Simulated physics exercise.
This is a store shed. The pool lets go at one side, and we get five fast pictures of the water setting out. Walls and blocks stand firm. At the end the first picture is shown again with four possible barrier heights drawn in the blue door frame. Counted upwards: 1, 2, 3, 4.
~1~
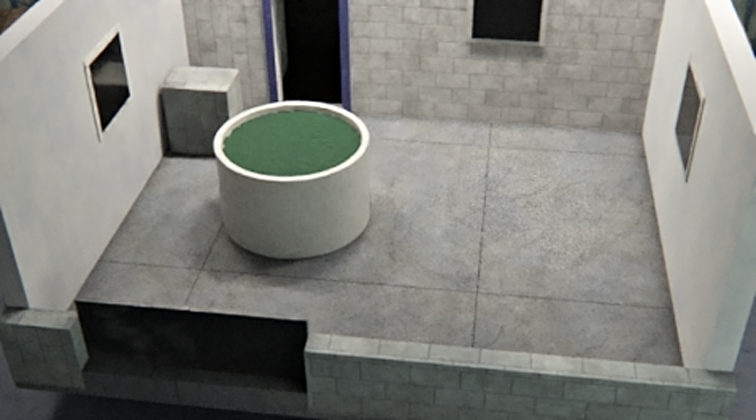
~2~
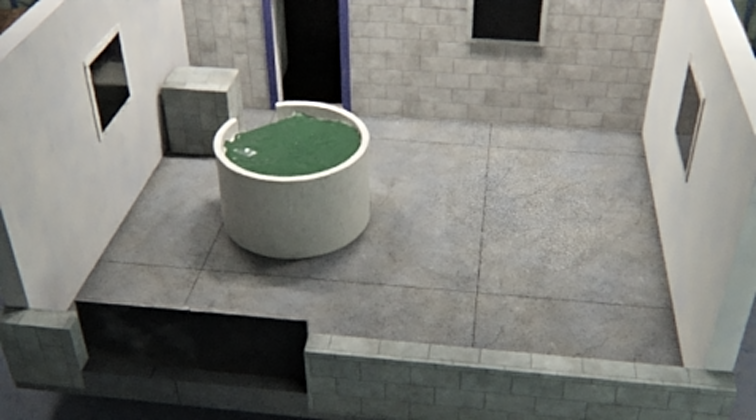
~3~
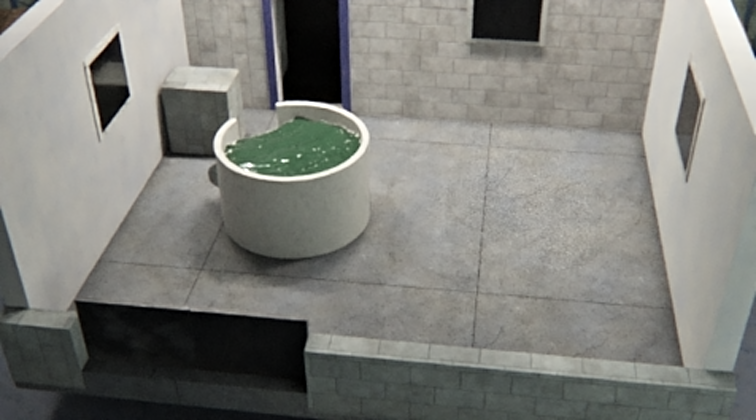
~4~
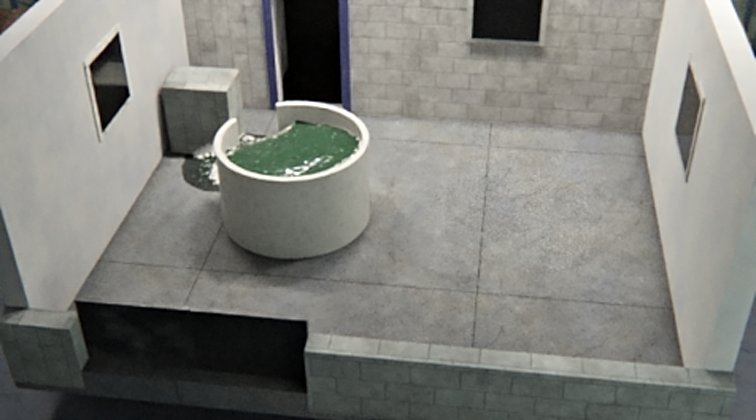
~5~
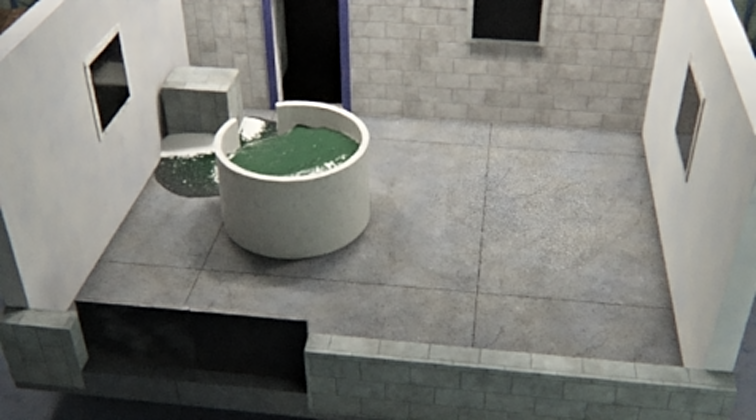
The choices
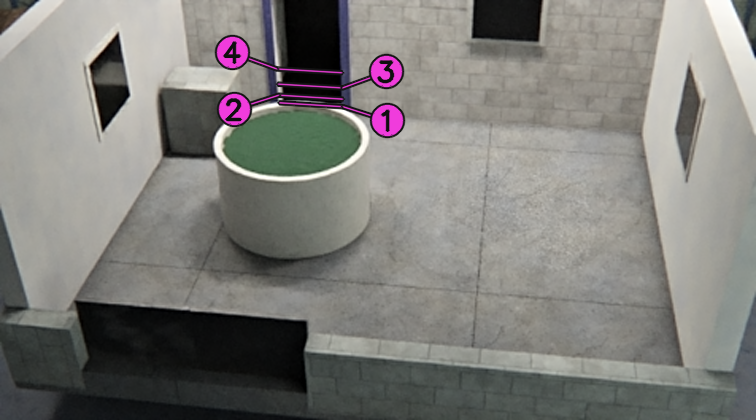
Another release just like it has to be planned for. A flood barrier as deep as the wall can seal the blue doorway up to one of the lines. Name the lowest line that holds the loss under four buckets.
3 is the one.
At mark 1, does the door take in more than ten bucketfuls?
Yes, clearly.
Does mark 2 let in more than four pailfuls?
Yes, it does.
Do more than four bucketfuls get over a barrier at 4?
No, not at all.
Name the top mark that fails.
Mark 2.
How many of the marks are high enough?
Two of the four.
On the marked copy, 1 at (311, 104); 2 at (310, 97); 3 at (310, 86); 4 at (309, 70); from the bottom up 1, 2, 3, 4.
If 1 is chosen, dozens of bucketfuls pour in.
If 2 is chosen, about 8 bucketfuls get in.
If 3 is chosen, a splash gets over, under a bucket.
If 4 is chosen, nothing gets over.
